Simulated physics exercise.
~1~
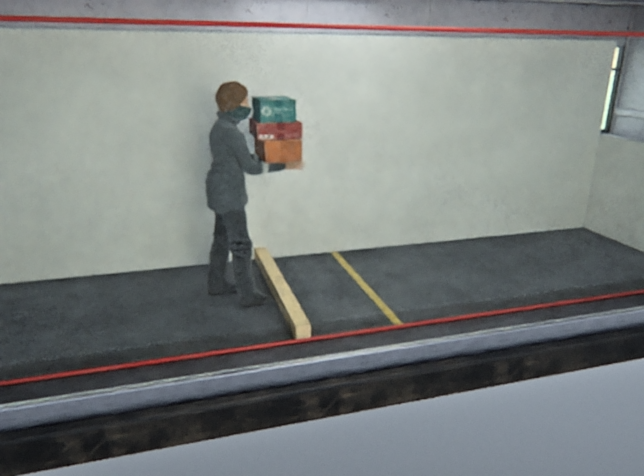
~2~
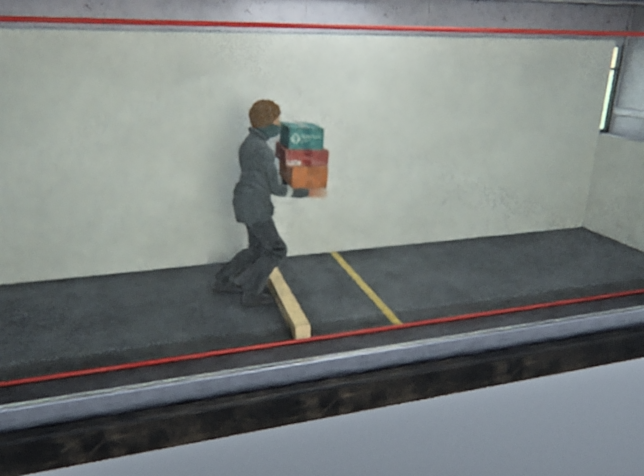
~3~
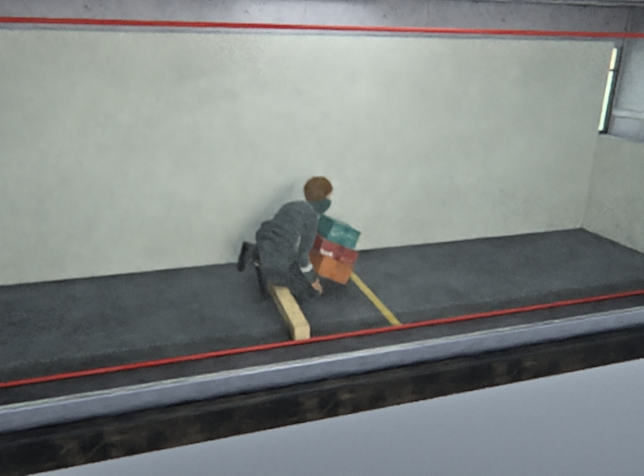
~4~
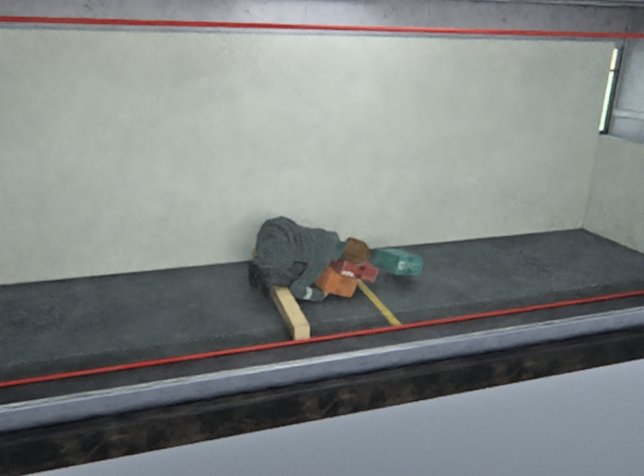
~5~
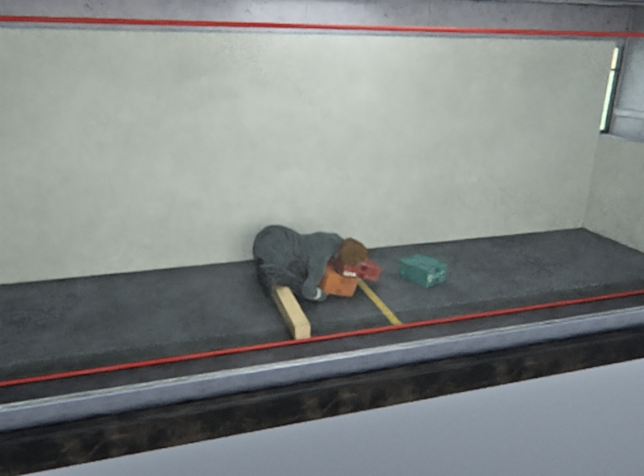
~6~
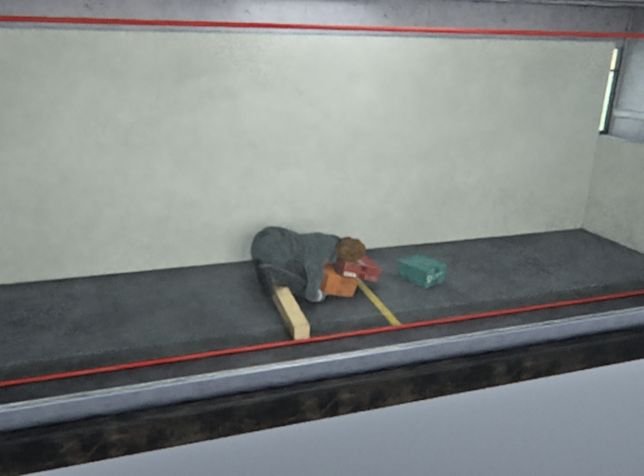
Courier carrying stacked boxes tripping over a wooden beam and collapsing, head stopping short of the yellow line, teal carton landing beyond.
